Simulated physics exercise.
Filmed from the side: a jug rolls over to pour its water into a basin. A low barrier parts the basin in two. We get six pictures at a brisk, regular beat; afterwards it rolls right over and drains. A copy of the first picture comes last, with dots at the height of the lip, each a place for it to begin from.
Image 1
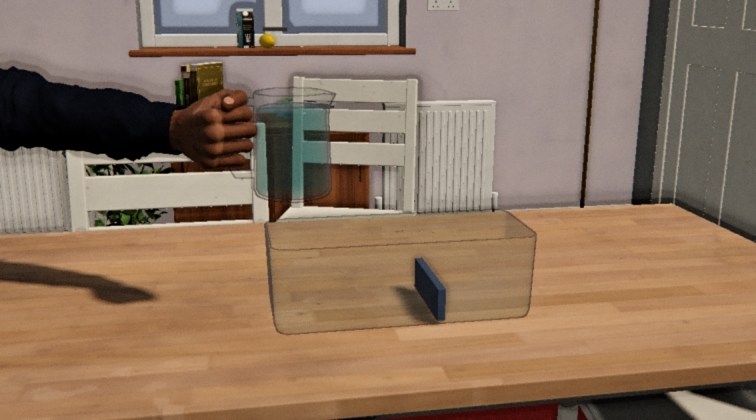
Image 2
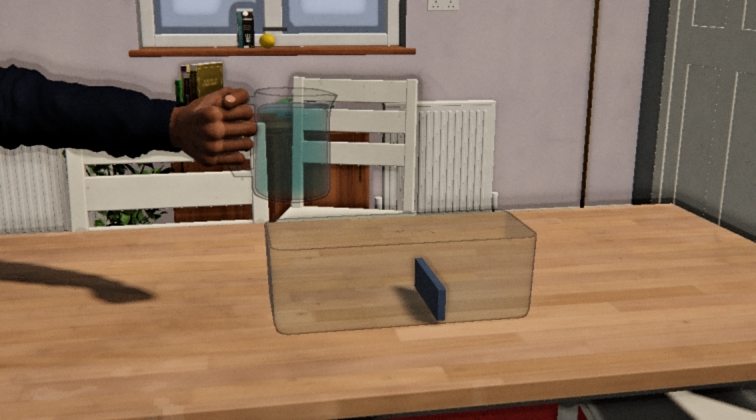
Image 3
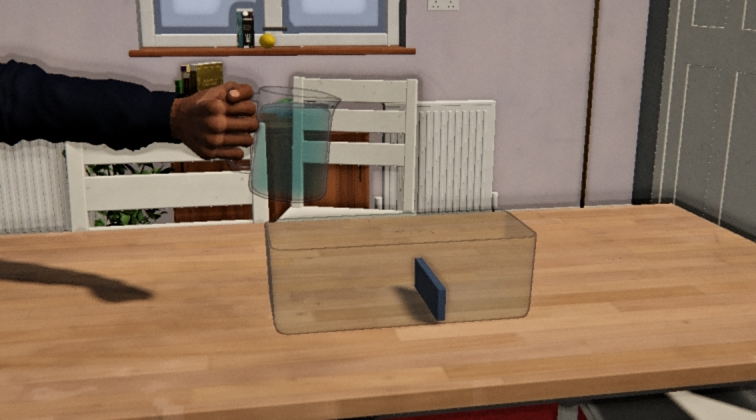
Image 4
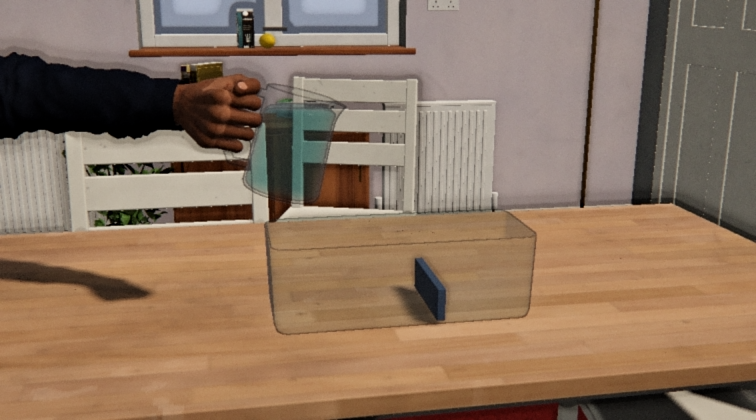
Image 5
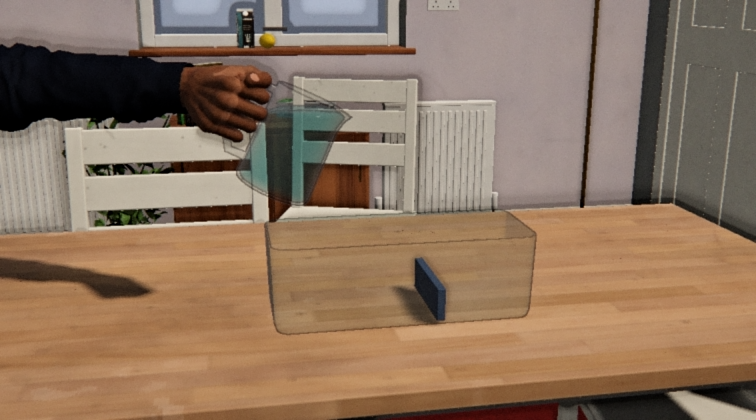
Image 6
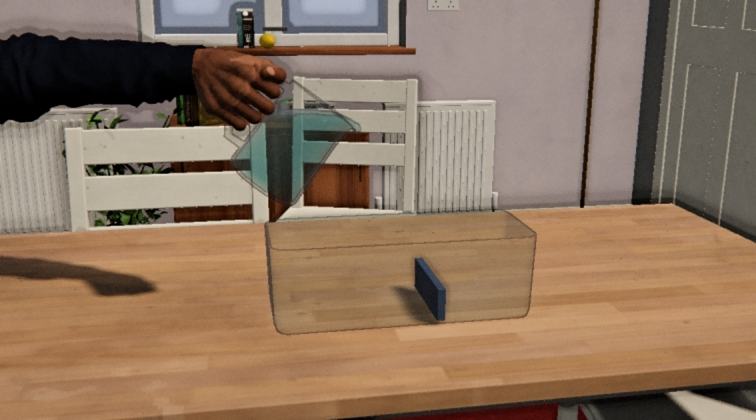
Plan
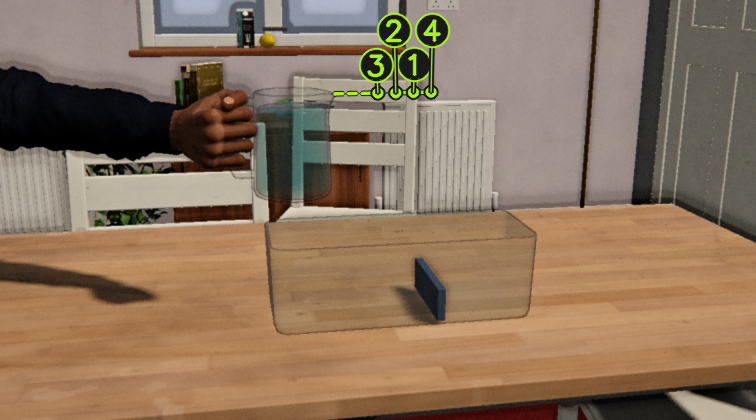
A hand holds a clear jug of blue-green water above a basin and tilts it rightward.
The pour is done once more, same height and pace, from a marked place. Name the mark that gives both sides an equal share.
Use place 3.
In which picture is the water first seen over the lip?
Picture 6.
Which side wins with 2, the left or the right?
The right one.
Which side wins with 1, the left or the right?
The right one.
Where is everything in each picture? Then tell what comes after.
Upright, lip at (334, 93); basin from (274, 333) to (528, 315); top of the wall at (430, 272); nothing has left yet.
Upright, lip at (335, 95); nothing has left yet.
Tipped about 7°, lip at (339, 99); nothing has left yet.
Tipped about 15°, lip at (345, 106); nothing has left yet.
Tipped about 25°, lip at (350, 116); nothing has left yet.
Tipped about 38°, lip at (354, 129); water is over the lip, down to (354, 129).
On the marked copy, 1 at (413, 92); 2 at (395, 92); 3 at (377, 93); 4 at (431, 92).
For place 1, about 11 % ends left of the wall and 88 % right of it.
For place 2, about 22 % ends left of the wall and 77 % right of it.
For place 3, about 50 % ends left of the wall and 50 % right of it.
For place 4, about 20 % ends left of the wall and 77 % right of it; 3 % is lost outside.
